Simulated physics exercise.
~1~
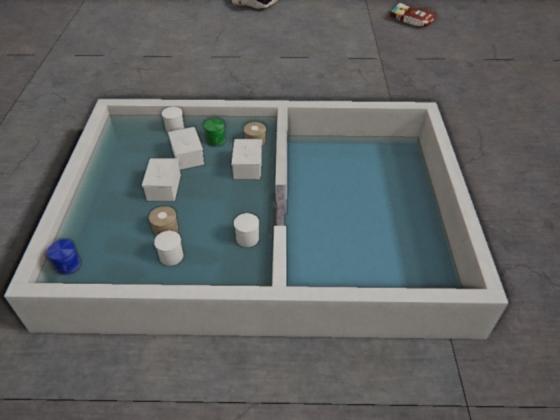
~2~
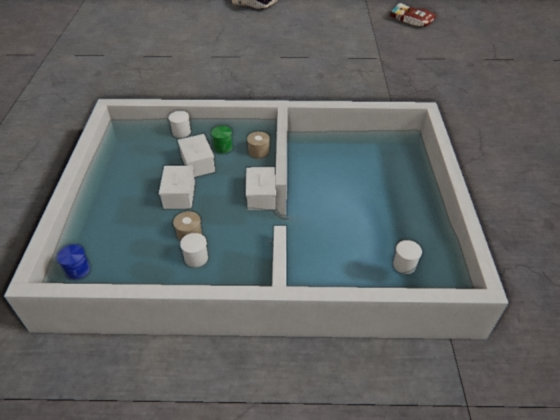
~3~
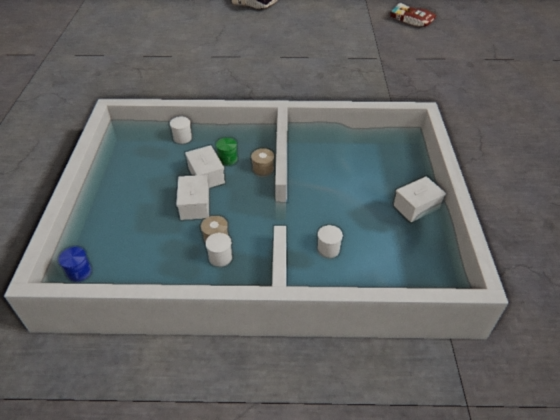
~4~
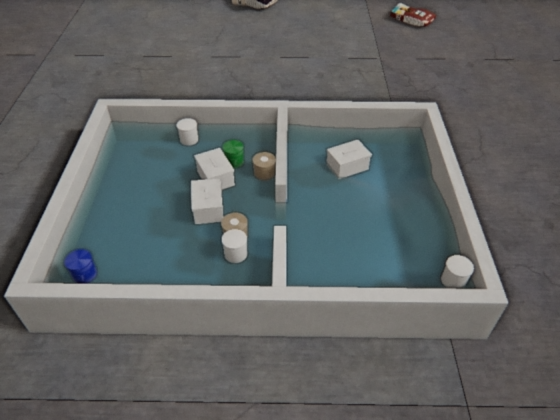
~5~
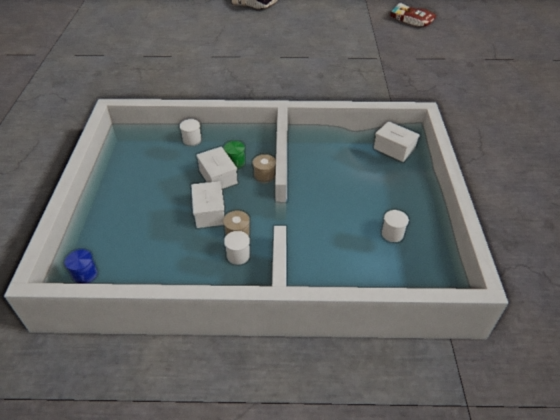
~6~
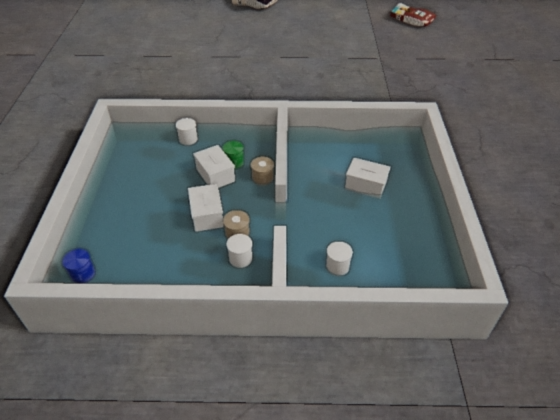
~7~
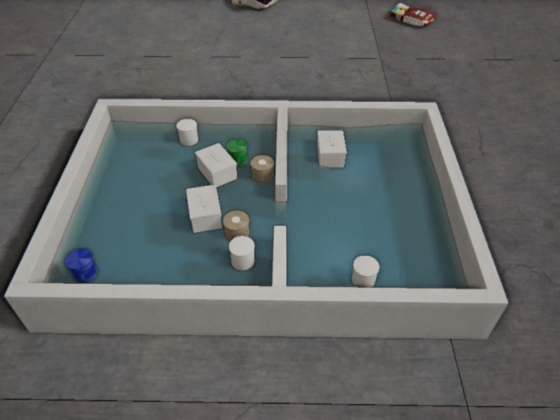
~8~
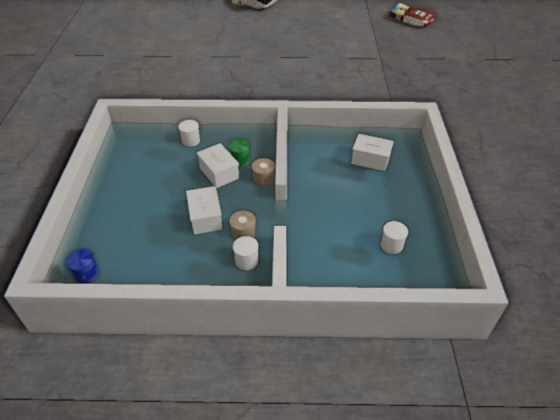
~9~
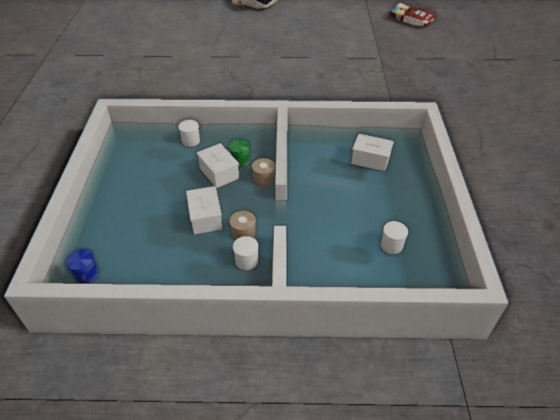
In this clip, a gap opens in the wall dividing a shallow tank, and a white cylinder and then a white block drift from left to right, moving about before settling there, while the blue and green pieces and the others remain floating on the left.
